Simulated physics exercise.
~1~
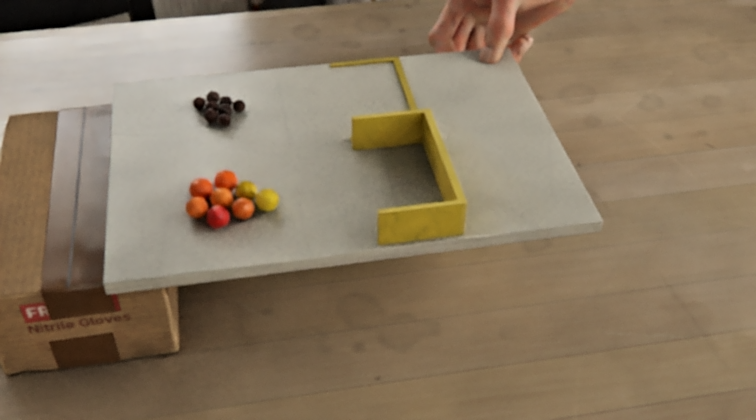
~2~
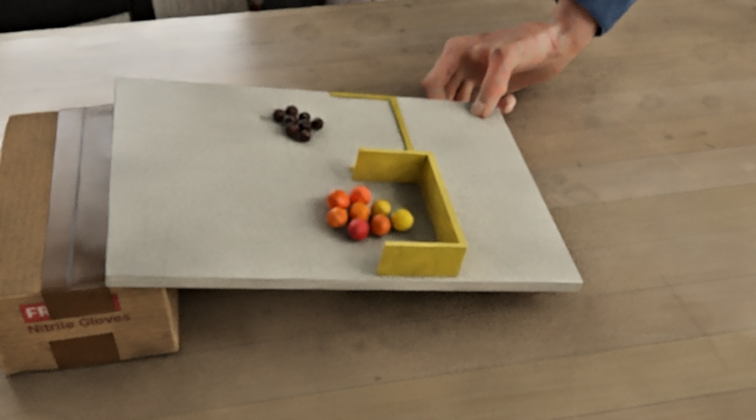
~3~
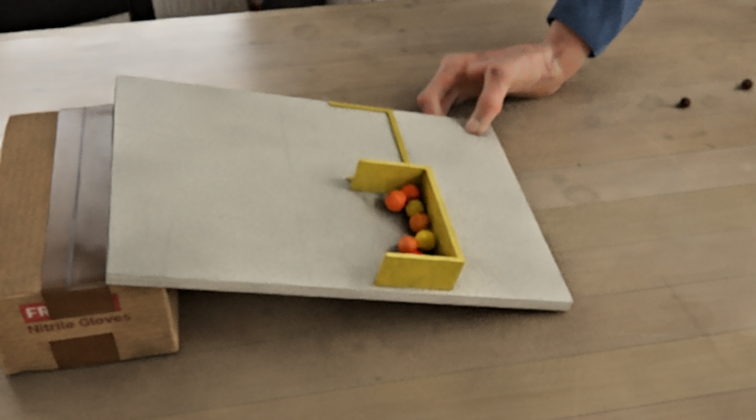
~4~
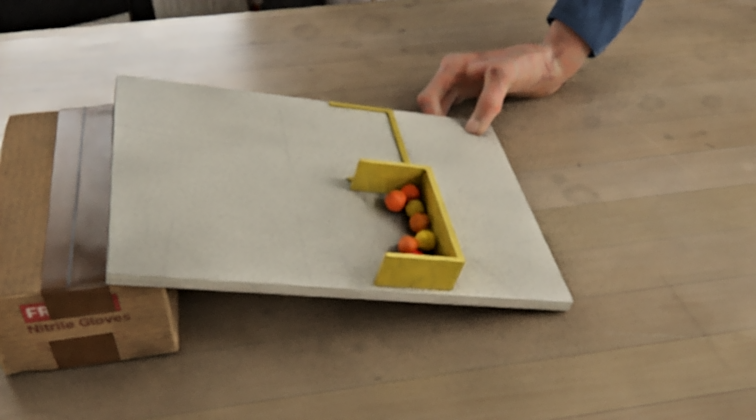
On a wooden table, a hand tilting a board, colourful balls gathering behind a yellow barrier while dark ones roll off right.
